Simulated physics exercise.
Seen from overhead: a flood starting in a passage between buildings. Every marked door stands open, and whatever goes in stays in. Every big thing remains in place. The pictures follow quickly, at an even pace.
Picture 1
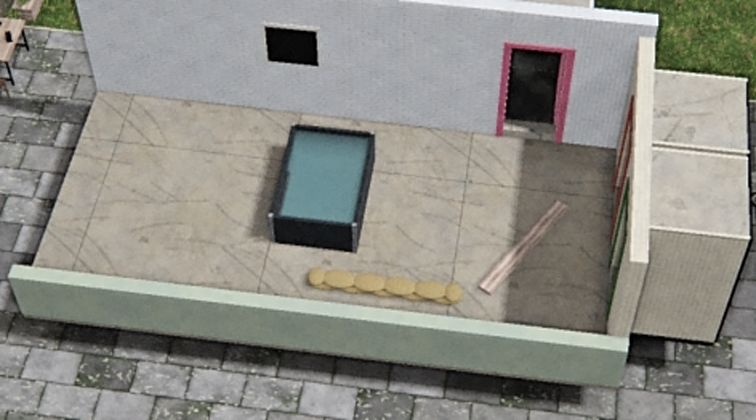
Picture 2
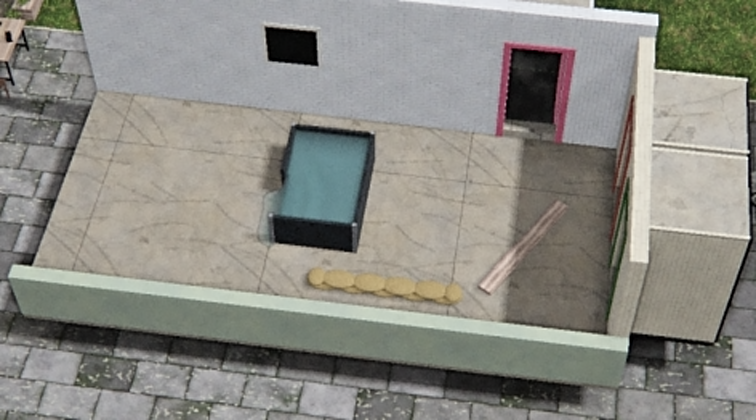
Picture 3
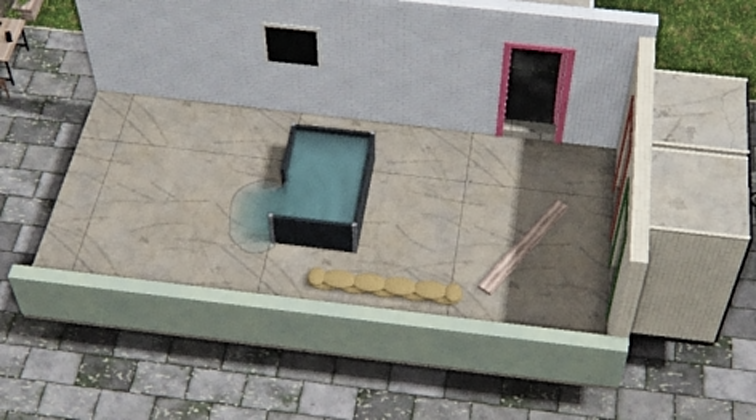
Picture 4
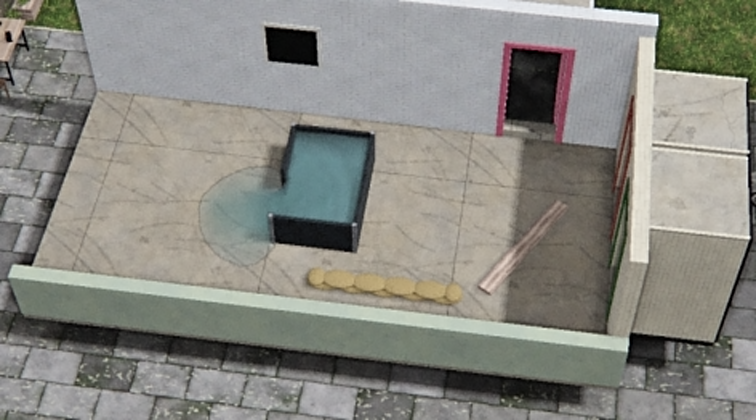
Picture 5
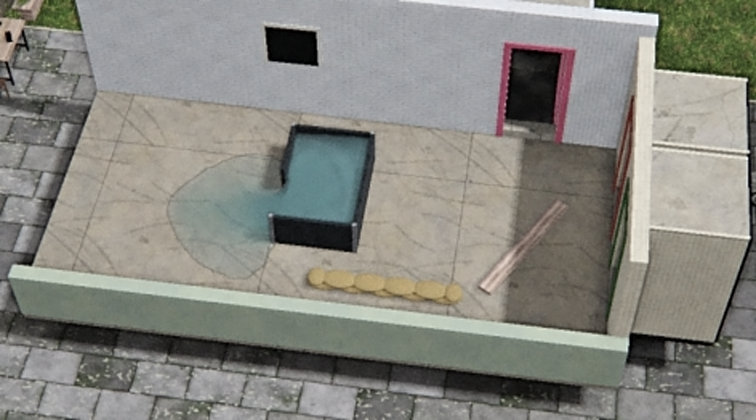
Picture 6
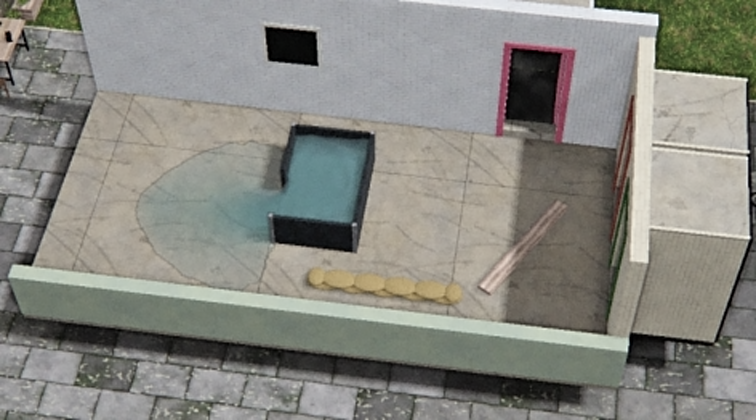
A pale paved yard between a long white wall and a low light-green wall is seen from high overhead, the view still. A dark-sided open tank of blue-green water stands mid-yard, tan sacks lined below it, pinkish planks to their right, a pink-framed doorway behind. Water pours from a gap in the tank's left side and spreads leftward across the paving in a widening, thinning sheet.
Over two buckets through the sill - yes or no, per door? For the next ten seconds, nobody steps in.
Red door - no, green door - no, pink door - no.
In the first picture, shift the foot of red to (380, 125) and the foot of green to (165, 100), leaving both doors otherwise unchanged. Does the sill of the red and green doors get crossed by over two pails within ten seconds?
I'd expect the red door remains short of it, and the green door remains short of it too.
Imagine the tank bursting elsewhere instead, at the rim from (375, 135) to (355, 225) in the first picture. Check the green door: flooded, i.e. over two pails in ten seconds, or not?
Log - green: Above threshold.
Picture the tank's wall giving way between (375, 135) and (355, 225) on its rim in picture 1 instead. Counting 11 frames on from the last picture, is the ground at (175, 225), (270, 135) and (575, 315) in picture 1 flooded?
First unwetted, second unwetted, third soaked.
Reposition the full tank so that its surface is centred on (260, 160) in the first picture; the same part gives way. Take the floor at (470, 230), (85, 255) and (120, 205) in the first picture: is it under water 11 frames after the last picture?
Spared, soaked, soaked.
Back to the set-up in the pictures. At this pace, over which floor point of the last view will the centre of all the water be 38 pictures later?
It's close to (235, 208).
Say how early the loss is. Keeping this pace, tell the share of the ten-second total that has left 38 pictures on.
I'd estimate some 80 per cent.
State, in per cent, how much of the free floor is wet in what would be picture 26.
Estimate: Some 35 in a hundred.
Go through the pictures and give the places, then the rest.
In the first picture, the open tank at (323, 177) is whole and still.
In the second picture, water pours out at (281, 211) and has run to (267, 241).
In the third picture, the front is at (247, 189), out from the gap at (281, 212).
In the fourth picture, water pours out at (281, 212) and has run to (209, 196).
In the fifth picture, the front is at (172, 209), out from the gap at (281, 212).
In the sixth picture, water pours out at (281, 211) and has run to (141, 214).
A moment on, water covers 30 % of the floor; the red door not reached, the green door not reached, the pink door not reached.
Next, water covers 35 % of the floor; the red door not reached, the green door not reached, the pink door not reached.
Then, water covers 35 % of the floor; the red door not reached, the green door not reached, the pink door not reached.
Later, water covers 40 % of the floor; the red door not reached, the green door not reached, the pink door not reached.
In the end, water covers 40 % of the floor; the red door not reached, the green door not reached, the pink door not reached.
